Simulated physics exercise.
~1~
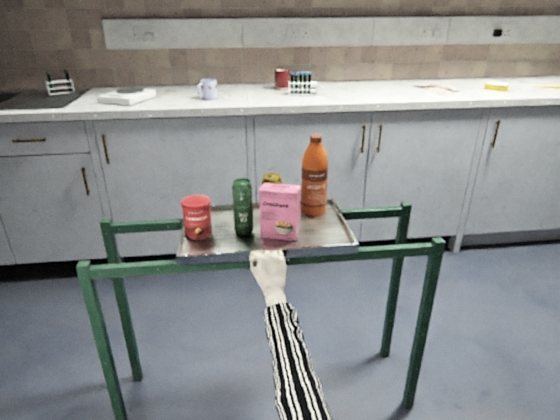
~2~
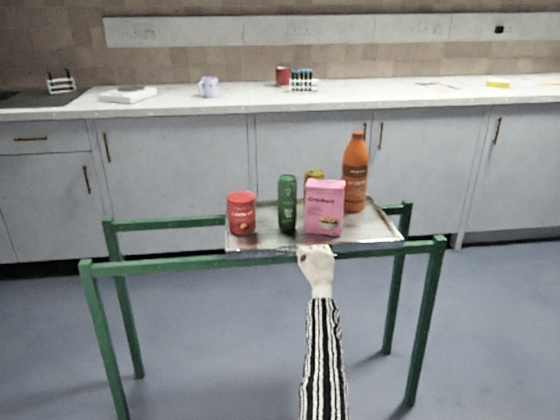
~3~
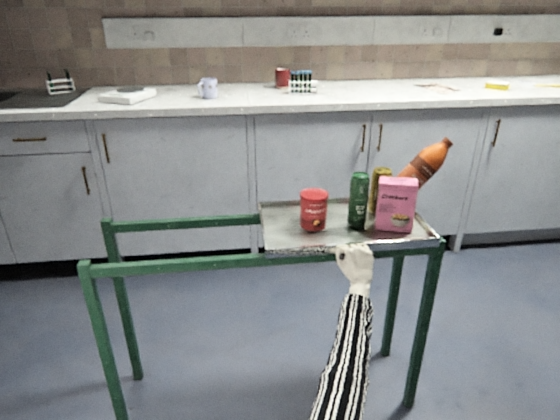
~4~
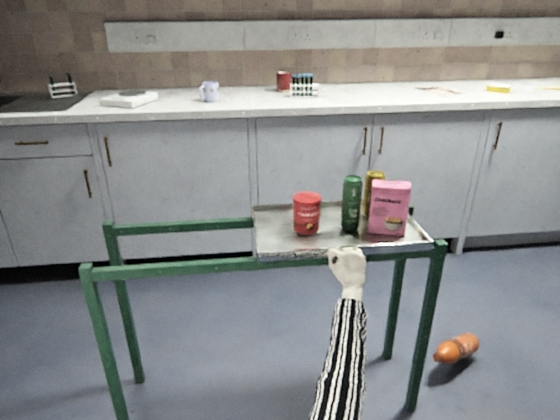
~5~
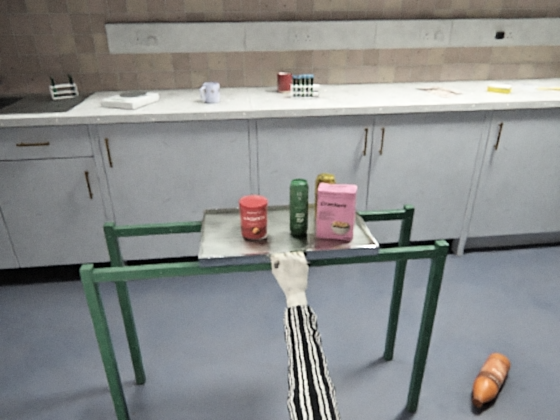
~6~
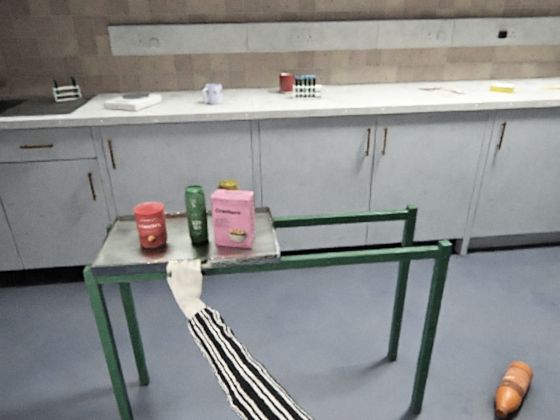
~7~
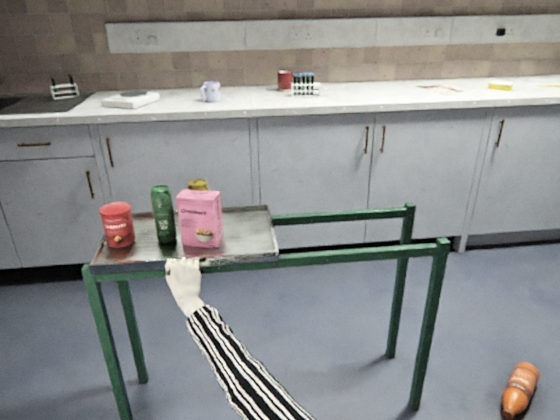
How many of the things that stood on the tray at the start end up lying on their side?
One does. The orange bottle ends up on its side on the floor, while the others are still upright on the tray.
A tall orange bottle tipped over and fell to the floor when a hand in a striped sleeve slid a tray to the right on a green frame, then the hand moved the tray left, with the tin, packet and two cans still standing.
